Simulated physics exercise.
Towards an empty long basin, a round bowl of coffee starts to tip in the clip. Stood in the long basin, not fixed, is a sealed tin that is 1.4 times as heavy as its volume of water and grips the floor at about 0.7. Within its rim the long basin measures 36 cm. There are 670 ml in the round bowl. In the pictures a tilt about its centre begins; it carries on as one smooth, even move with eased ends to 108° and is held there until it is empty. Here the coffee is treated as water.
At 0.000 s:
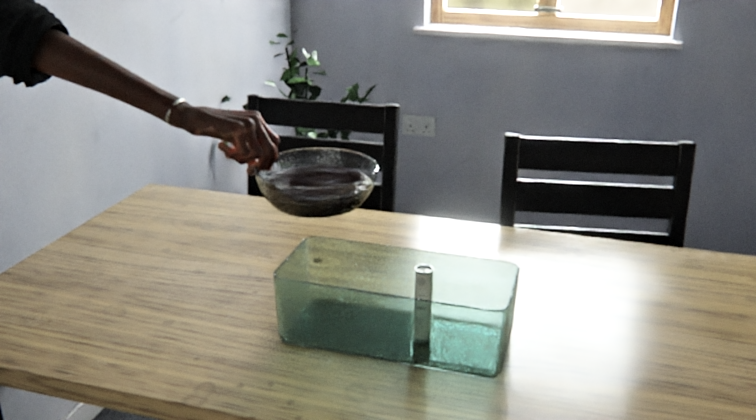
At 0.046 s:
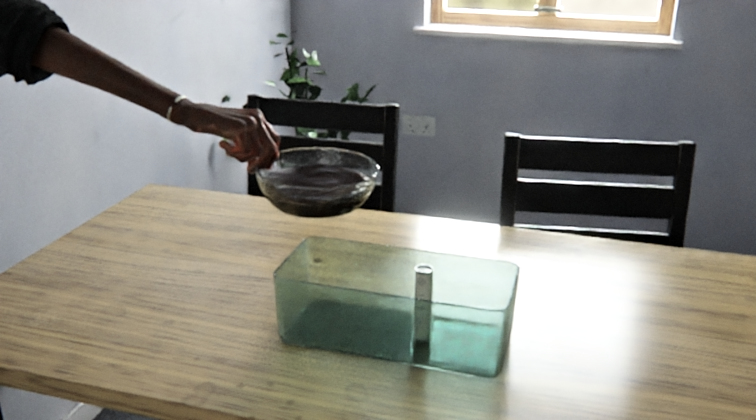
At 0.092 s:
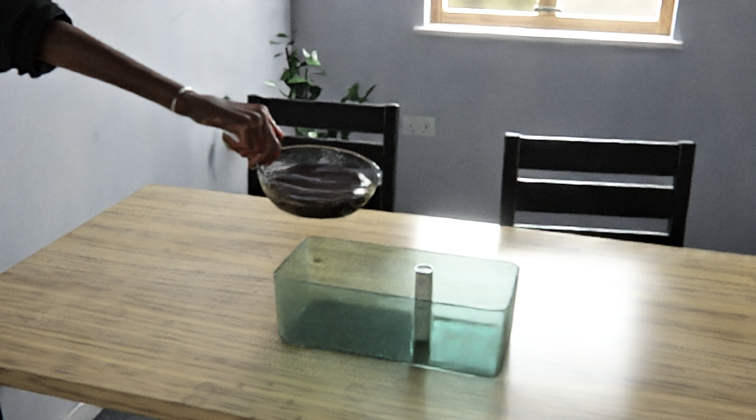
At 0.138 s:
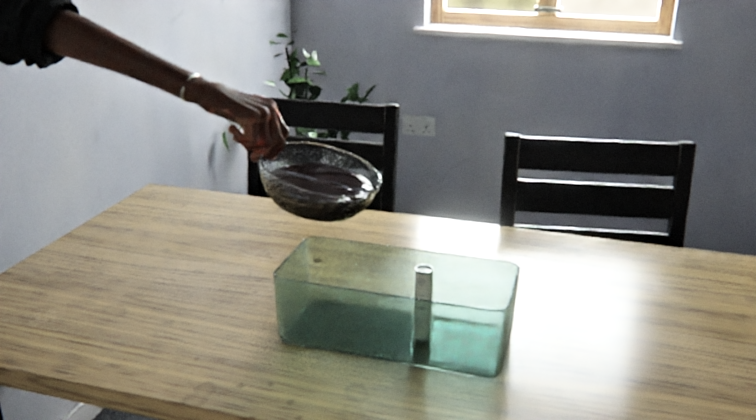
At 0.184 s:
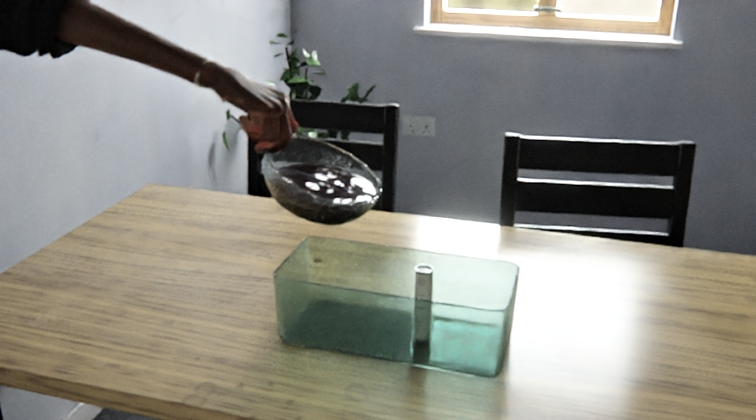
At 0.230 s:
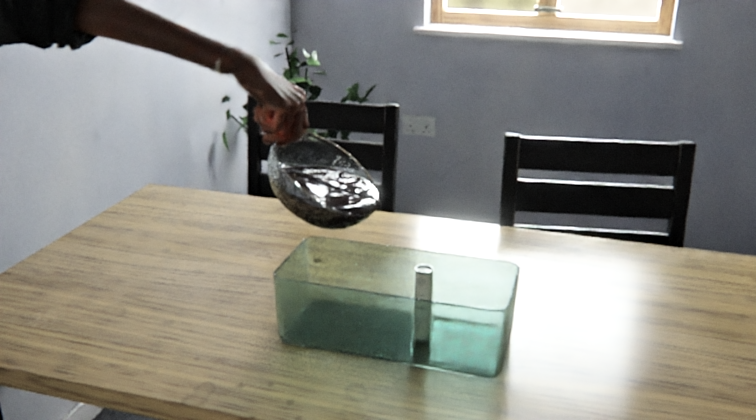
To begin with, a hand reaching in from the left holds a round glass bowl of dark liquid nearly level above a long greenish basin on a wooden table. The hand then lifts and turns, tilting the bowl steadily down to the right, while the basin stays still.
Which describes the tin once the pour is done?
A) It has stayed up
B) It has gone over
Answer: B.
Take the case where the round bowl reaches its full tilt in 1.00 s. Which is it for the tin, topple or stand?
Result: Tin upright.
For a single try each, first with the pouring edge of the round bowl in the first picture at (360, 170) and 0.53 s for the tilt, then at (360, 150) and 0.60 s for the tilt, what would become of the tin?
Run one: It does not tip. Run two: It does not tip.
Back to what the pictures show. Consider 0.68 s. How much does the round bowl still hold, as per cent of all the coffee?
Around 0 in a hundred.
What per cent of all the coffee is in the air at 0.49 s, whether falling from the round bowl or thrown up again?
Some 18 per cent.
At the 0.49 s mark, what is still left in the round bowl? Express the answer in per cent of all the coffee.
About 3 percent.
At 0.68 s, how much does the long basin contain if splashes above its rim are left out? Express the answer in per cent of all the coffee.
Near 96 per cent of the total.
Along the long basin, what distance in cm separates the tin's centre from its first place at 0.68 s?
Around 1 centimetres.
Then, 0.49 s in, the tilt is 99° and 3 per cent is still to pour; the tin stands where it began.
Then, 0.68 s in, the tilt is 108° and 0 per cent is still to pour; the tin stands 1 cm from where it began.
Then, 0.88 s in, the tilt is 108° and 0 per cent is still to pour; the tin leans 20°.
Then, 1.10 s in, the tilt is 108° and 0 per cent is still to pour; the tin lies on its side.
Finally, the tin lies on its side.
